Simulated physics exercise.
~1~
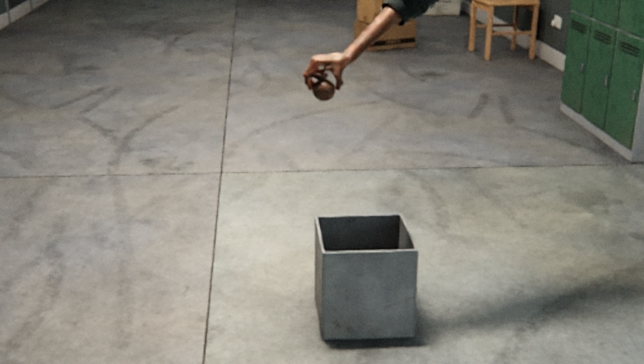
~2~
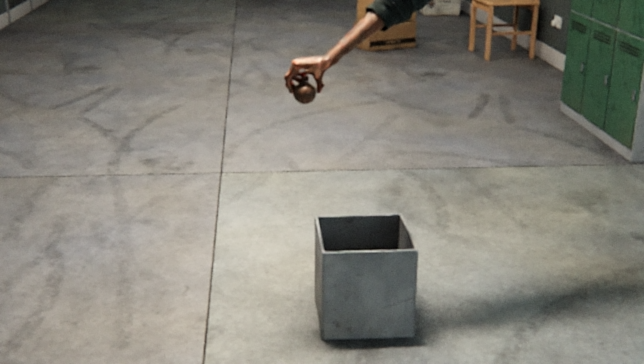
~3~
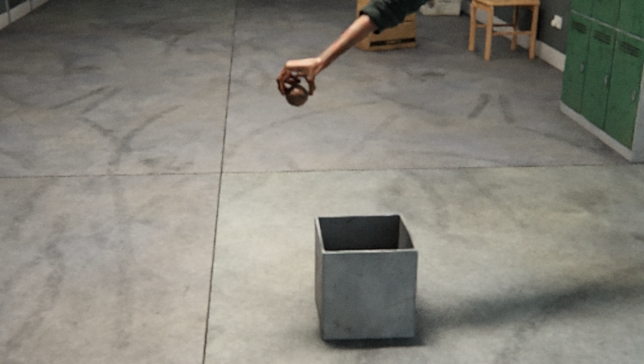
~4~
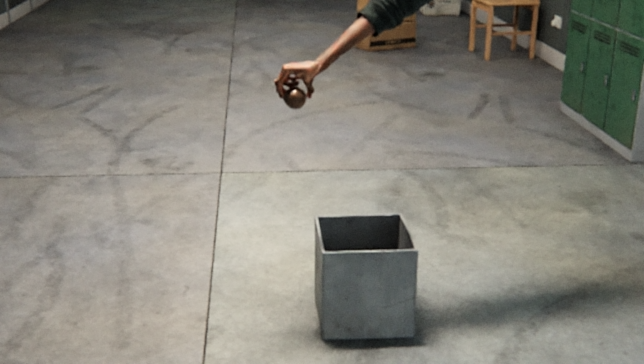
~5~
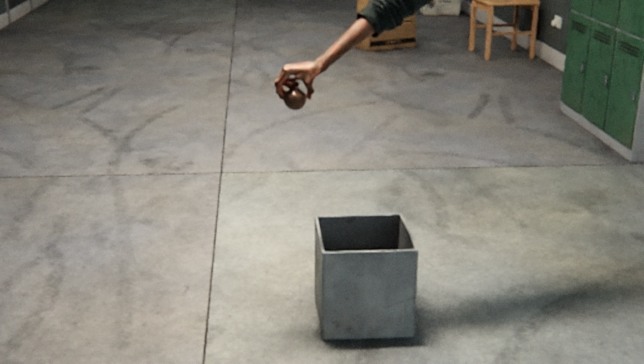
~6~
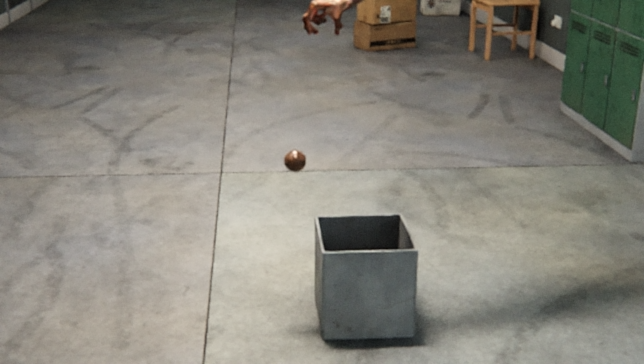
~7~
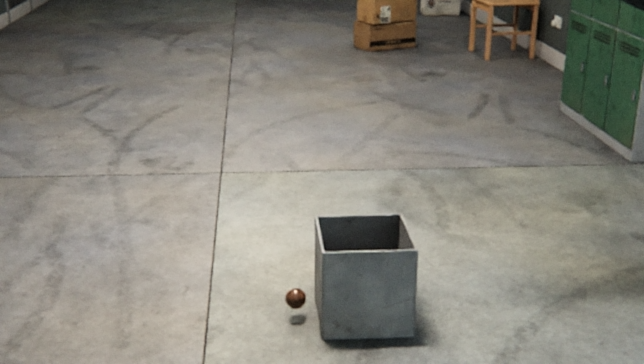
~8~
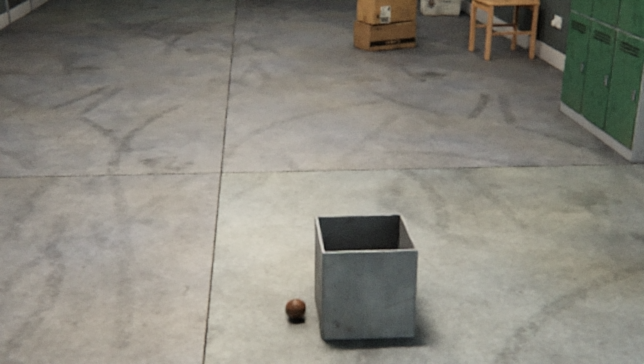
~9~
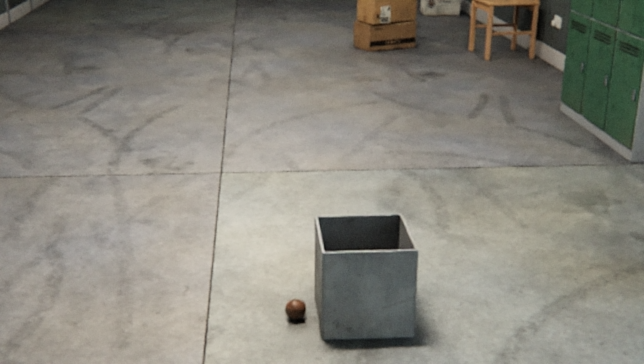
In the video, a hand holding a small round brown object moves left above an open gray box, pauses, then lets go and draws back. The object drops past the left side of the box and comes to rest on the concrete floor beside it.
